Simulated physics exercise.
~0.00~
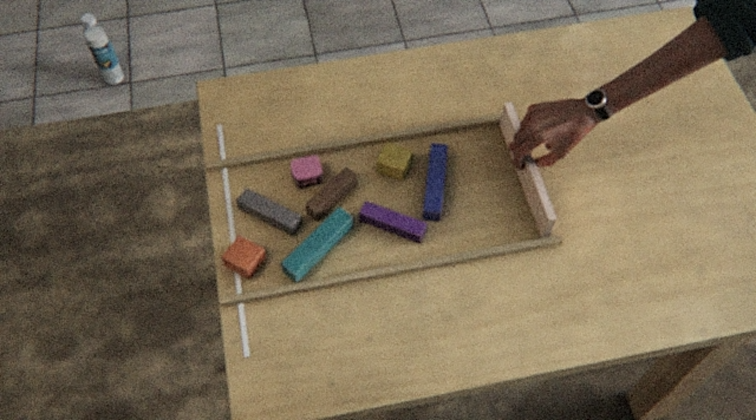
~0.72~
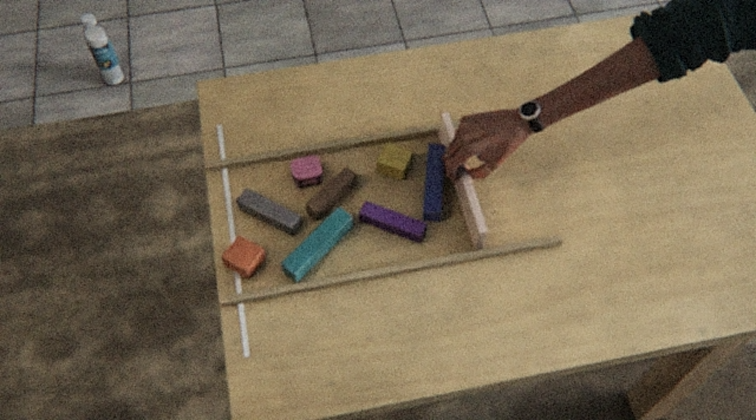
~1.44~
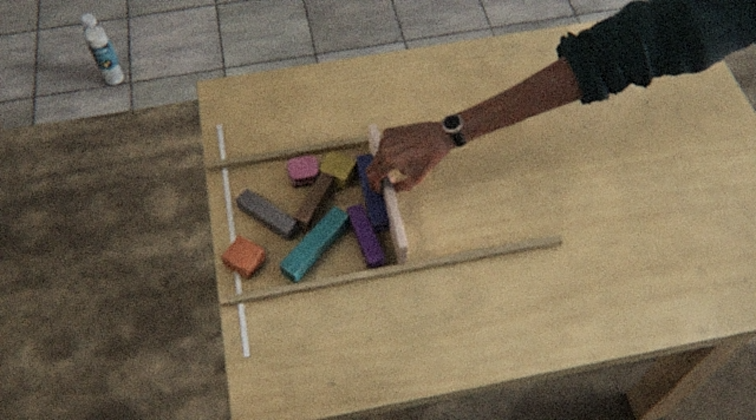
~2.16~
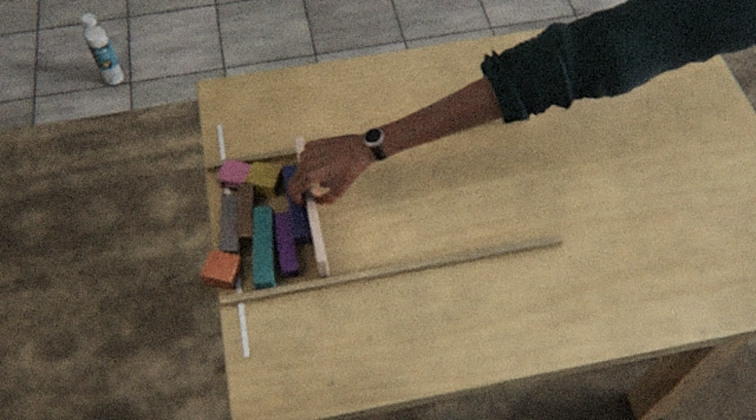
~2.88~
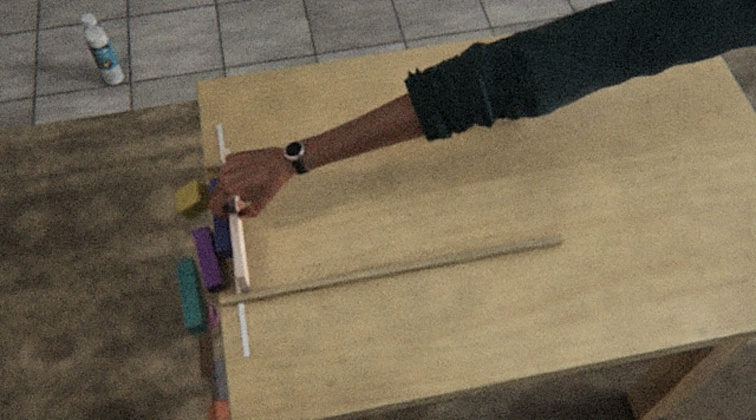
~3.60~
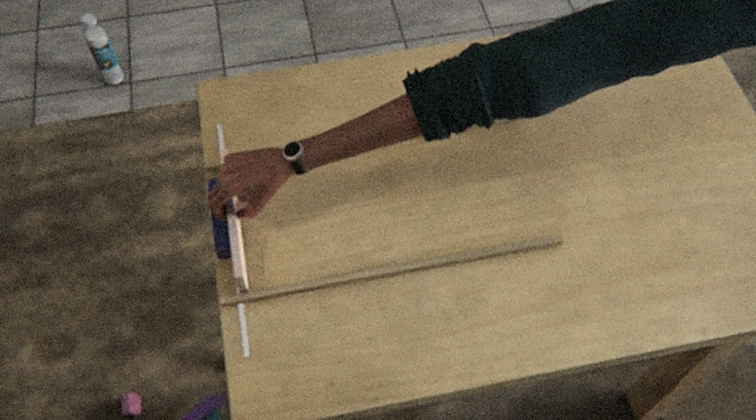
A hand wearing a dark watch slides a pale board leftward across a wooden table, between two rails where colourful blocks and bars lie at different angles. The board reaches the blue bar first, then gathers the purple, yellow and brown pieces, turning some as they bunch together. Soon the whole cluster is crowded over the strip of white tape at the table's left edge. As the board arrives at the tape, pieces spill over the side, tumbling toward the floor. The board stops there, with only the blue bar left at the edge and the other seven pieces gone over.
